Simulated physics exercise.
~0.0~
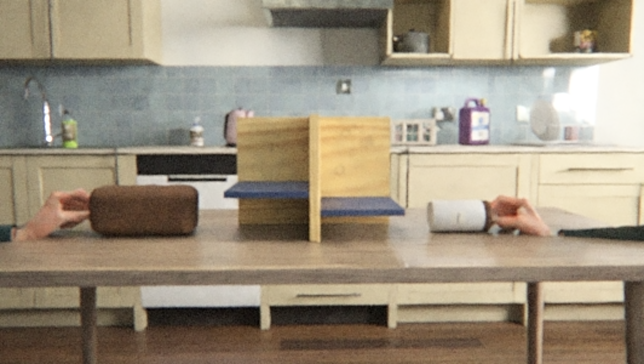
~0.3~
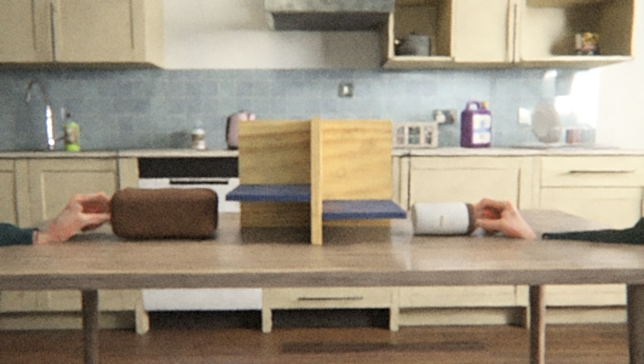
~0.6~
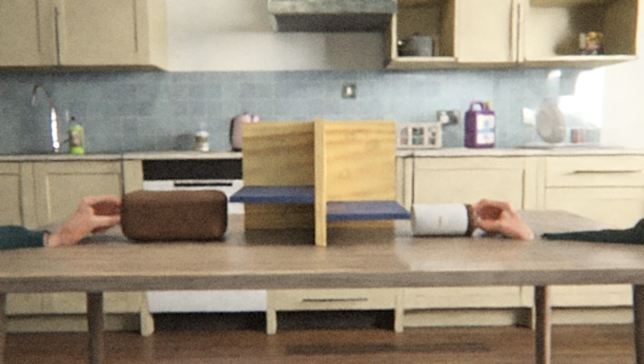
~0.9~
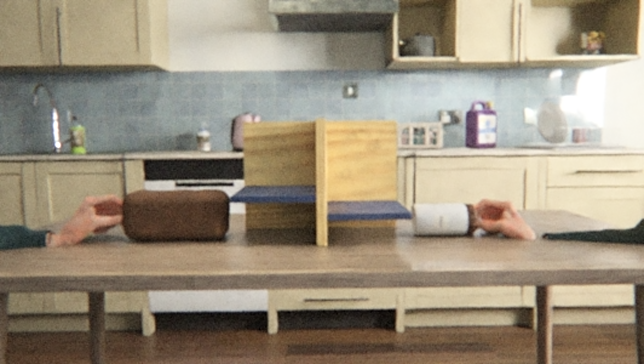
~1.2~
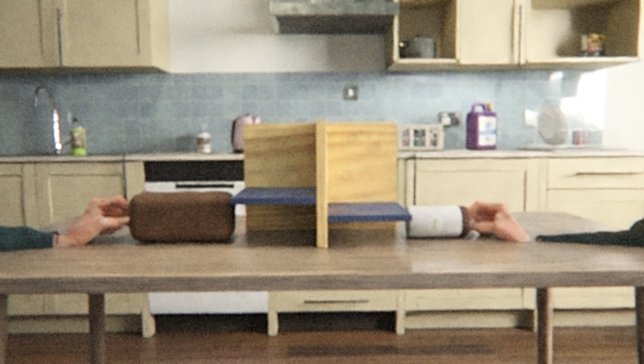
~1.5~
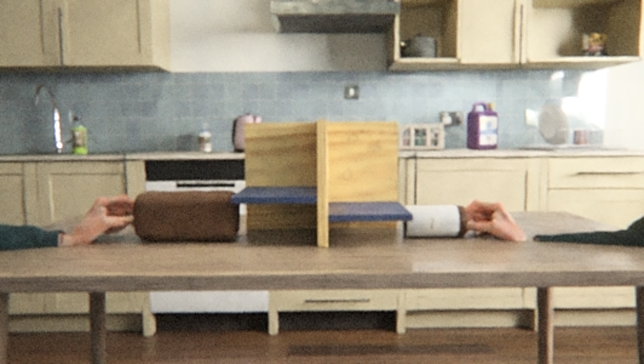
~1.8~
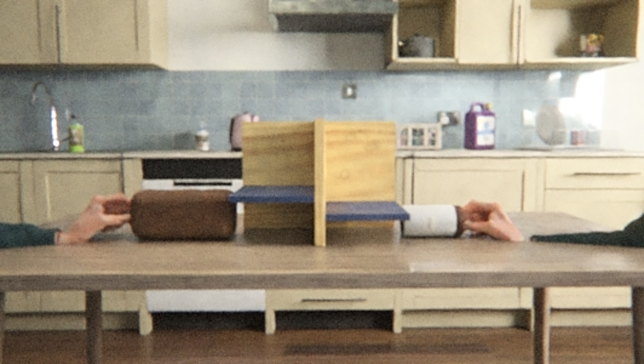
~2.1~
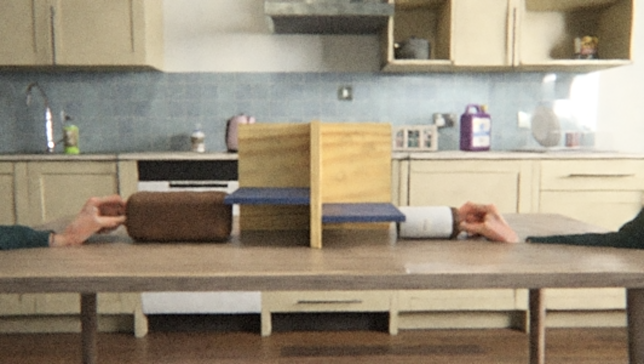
Two hands slid a brown loaf-shaped object and a white jar on its side across a wooden table toward a low rack with blue shelves, one from each side, until both stopped at the openings, too tall to fit, still held outside.
